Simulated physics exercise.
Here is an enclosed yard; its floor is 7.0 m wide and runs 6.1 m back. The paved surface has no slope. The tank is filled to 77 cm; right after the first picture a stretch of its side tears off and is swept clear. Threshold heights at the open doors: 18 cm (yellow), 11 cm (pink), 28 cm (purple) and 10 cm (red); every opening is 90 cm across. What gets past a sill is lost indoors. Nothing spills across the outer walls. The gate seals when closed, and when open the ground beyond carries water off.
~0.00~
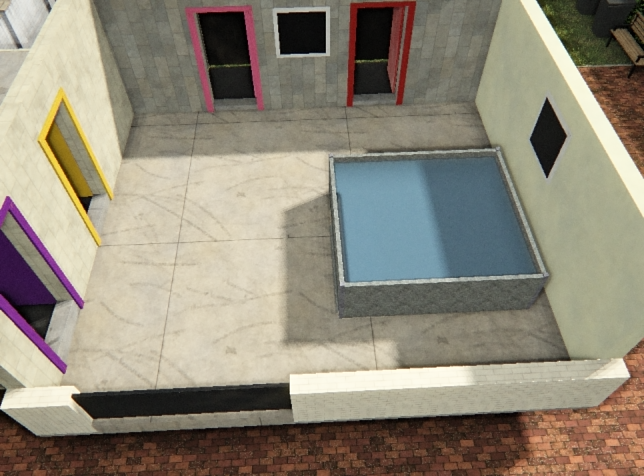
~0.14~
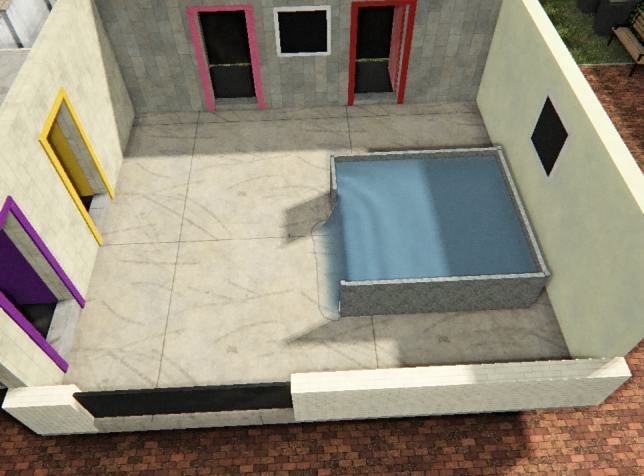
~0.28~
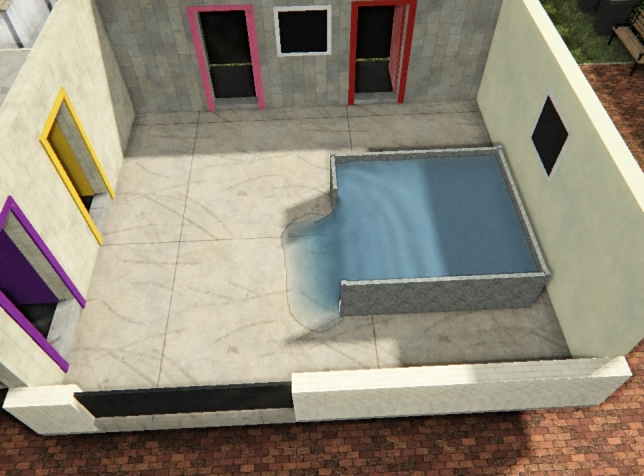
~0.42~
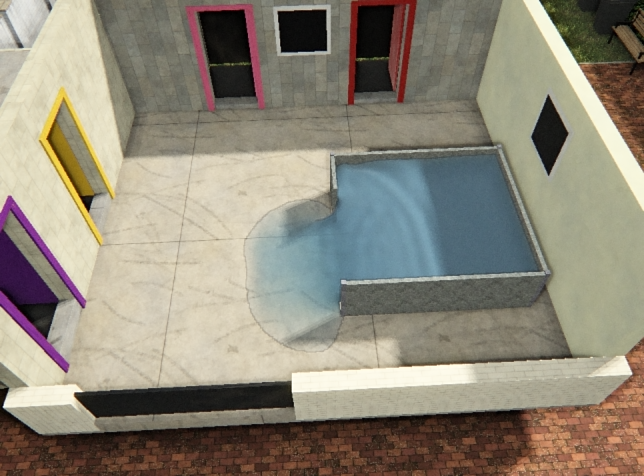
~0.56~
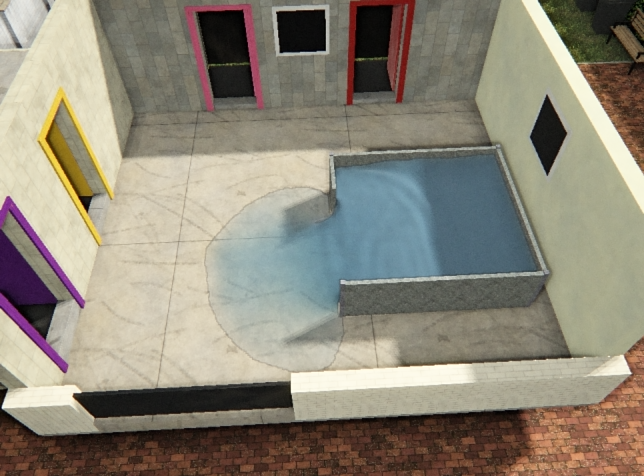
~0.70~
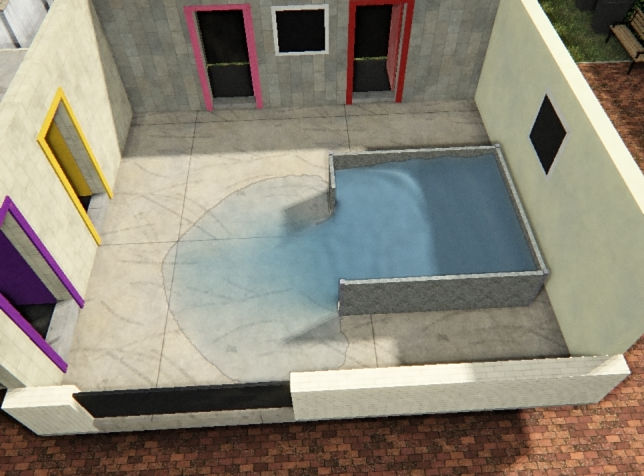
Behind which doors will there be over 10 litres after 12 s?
Door by door: At the yellow door it exceeds the limit; at the pink door it passes the limit; at the purple door it goes over the limit; at the red door it passes the limit.
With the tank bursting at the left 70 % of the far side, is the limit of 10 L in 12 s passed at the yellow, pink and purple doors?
Then: Yellow below, pink above, purple not over.
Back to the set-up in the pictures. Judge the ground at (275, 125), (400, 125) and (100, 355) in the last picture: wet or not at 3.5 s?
In turn: Still dry, dry, flooded.
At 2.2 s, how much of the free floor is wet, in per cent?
Near 45 per cent is wet.
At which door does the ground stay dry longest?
Last comes the red one.
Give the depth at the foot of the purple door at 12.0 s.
Some 9.0 cm.
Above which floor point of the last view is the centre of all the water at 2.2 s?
At about (310, 263).
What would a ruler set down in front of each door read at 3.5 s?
In cm: Yellow 29, pink 6, purple 36, red 0.
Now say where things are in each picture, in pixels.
In the first frame, the tank at (427, 214) is whole and still, 77 cm deep.
In the second frame, the front is at (323, 224), 0.9 m from the gap at (340, 254); 0.4 m2 of floor is under water; 77 cm left at the back of the tank.
In the third frame, water pours out at (340, 256) and has run 1.1 m, to (298, 222); typically 14 cm deep outside, 77 cm at the tank's back.
In the fourth frame, water pours out at (341, 257) and has run 1.6 m, to (255, 232); typically 11 cm deep outside, 77 cm at the tank's back.
In the fifth frame, the front is at (213, 249), 2.1 m from the gap at (340, 258); 5.1 m2 of floor is under water; 77 cm left at the back of the tank.
In the sixth frame, the front is at (170, 259), 2.7 m from the gap at (339, 257); 7.4 m2 of floor is under water; 75 cm left at the back of the tank.
After 1.4 s water covers 45 % of the floor and is deepest (43 cm) near (333, 279); yellow door 24 cm at the sill, 0 L in, pink door not reached, purple door 31 cm at the sill, 0 L in, red door not reached.
After 2.2 s water covers 45 % of the floor and is deepest (57 cm) near (76, 381); yellow door 31 cm at the sill, 23 L in, pink door not reached, purple door 41 cm at the sill, 11 L in, red door not reached.
After 3.5 s water covers 55 % of the floor and is deepest (37 cm) near (72, 346); yellow door 29 cm at the sill, 87 L in, pink door 6 cm at the sill, 0 L in, purple door 36 cm at the sill, 93 L in, red door not reached.
After 7.0 s water covers 95 % of the floor and is deepest (22 cm) near (131, 123); yellow door 13 cm at the sill, 113 L in, pink door 21 cm at the sill, 66 L in, purple door 19 cm at the sill, 107 L in, red door 7 cm at the sill, 0 L in.
After 12.0 s water covers 100 % of the floor and is deepest (20 cm) near (464, 115); yellow door 8 cm at the sill, 114 L in, pink door 10 cm at the sill, 110 L in, purple door 9 cm at the sill, 107 L in, red door 18 cm at the sill, 21 L in.
